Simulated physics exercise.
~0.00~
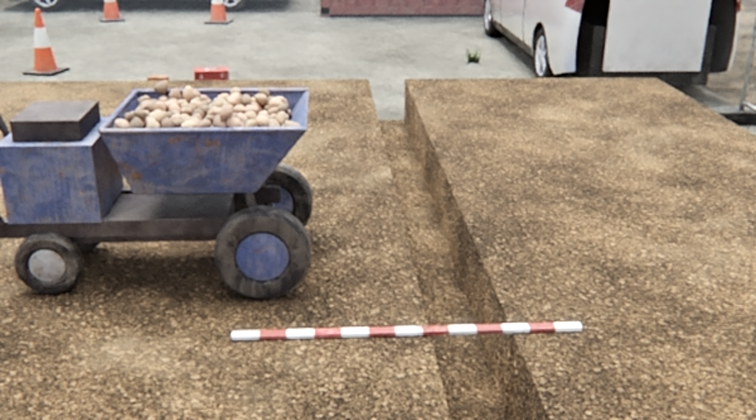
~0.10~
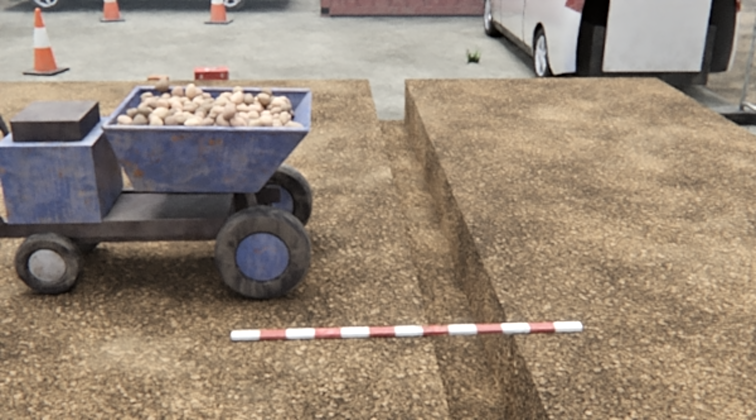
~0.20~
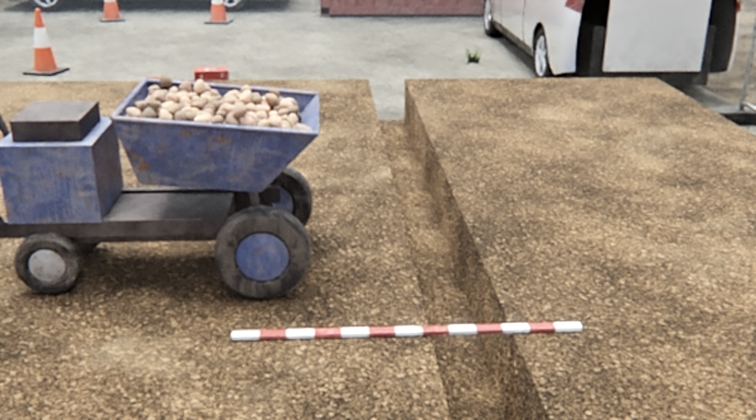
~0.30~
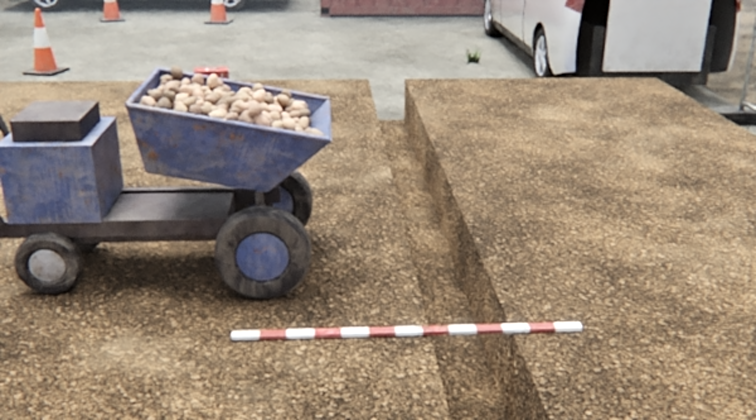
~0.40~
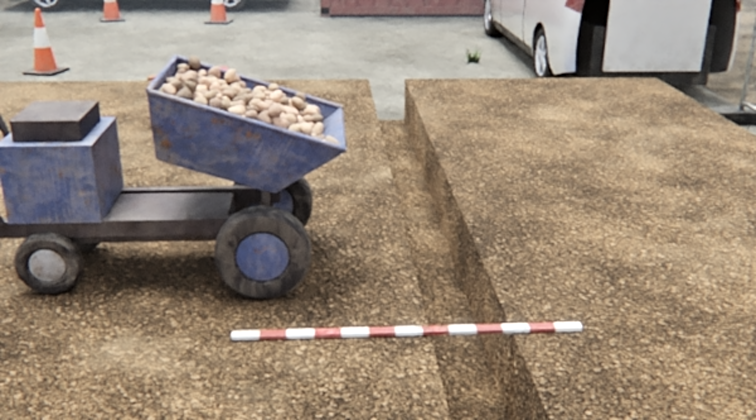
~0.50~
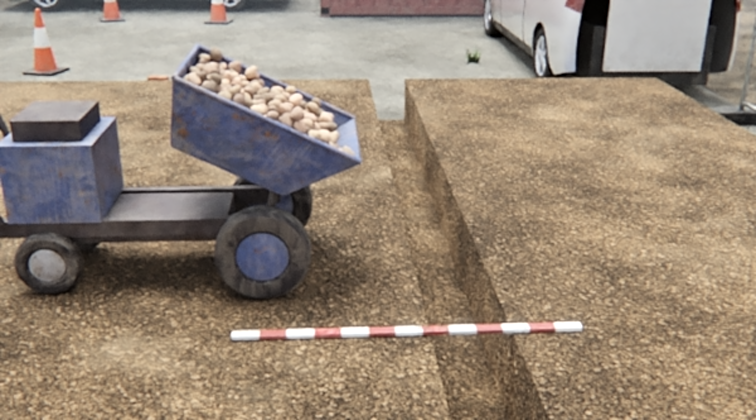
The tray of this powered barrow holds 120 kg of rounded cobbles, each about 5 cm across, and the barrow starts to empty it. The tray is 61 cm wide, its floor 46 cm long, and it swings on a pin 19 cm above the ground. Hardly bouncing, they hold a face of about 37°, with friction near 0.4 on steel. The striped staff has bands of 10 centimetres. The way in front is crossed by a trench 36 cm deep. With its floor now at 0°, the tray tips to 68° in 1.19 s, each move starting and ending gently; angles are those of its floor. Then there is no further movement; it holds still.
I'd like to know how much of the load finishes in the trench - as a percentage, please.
Somewhere near 99 per cent of it finishes in the trench.
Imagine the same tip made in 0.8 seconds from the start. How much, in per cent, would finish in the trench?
It would come to roughly 95 per cent.
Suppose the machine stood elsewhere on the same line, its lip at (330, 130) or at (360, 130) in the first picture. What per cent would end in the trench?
Near 90 and near 60 percent.
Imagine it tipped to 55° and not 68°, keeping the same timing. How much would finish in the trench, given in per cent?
Roughly 50 per cent would end in the trench.
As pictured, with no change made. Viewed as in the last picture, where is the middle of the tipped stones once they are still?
Middle at around (446, 314), I'd say.
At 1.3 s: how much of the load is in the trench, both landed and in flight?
Roughly 40% by that time.
After 0.9 s the floor is at 57°; 100 % in the tray; the foremost stones are at (394, 186).
After 1.3 s the floor is at 68°; 60 % in the tray, 2 % short of the trench, 38 % in the trench; the foremost stones are at (485, 285).
After 1.6 s the floor is at 68°; 29 % in the tray, 2 % short of the trench, 68 % in the trench, 1 % past the trench; the foremost stones are at (526, 264).
After 3.6 s the floor is at 68°; 0 % in the tray, 99 % in the trench, 1 % past the trench; the foremost stones are at (549, 252).
